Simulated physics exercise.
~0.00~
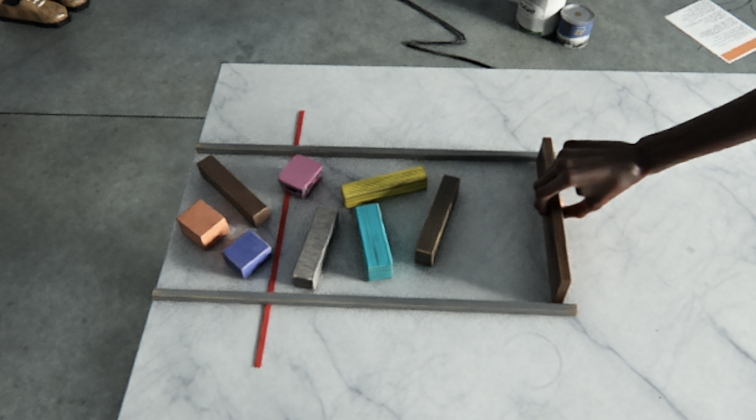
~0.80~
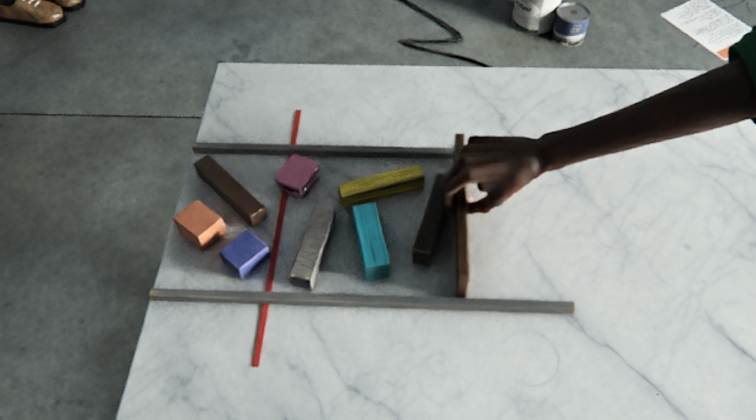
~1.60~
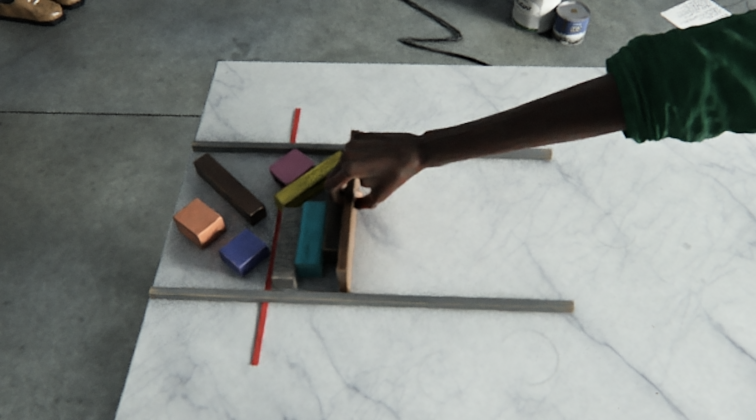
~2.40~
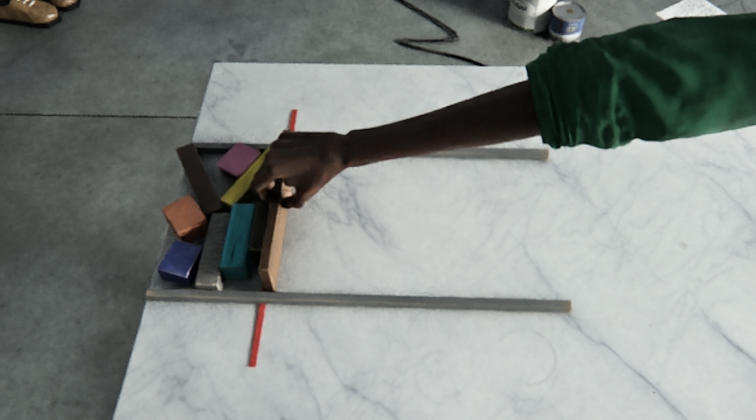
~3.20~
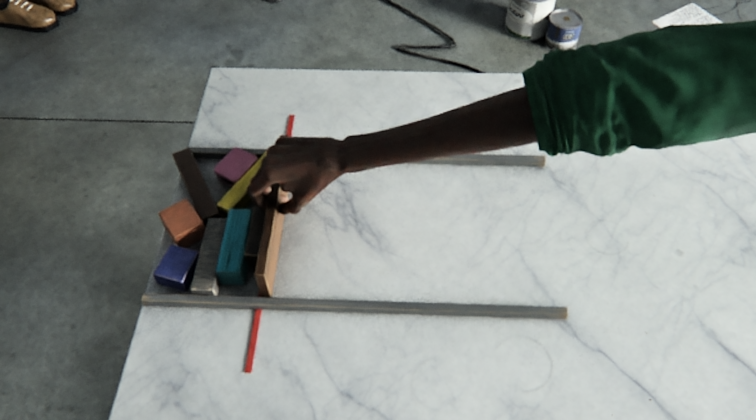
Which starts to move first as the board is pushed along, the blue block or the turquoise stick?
The turquoise stick starts to move first, and the blue block shifts left only later, as the pieces crowd toward the table's end.
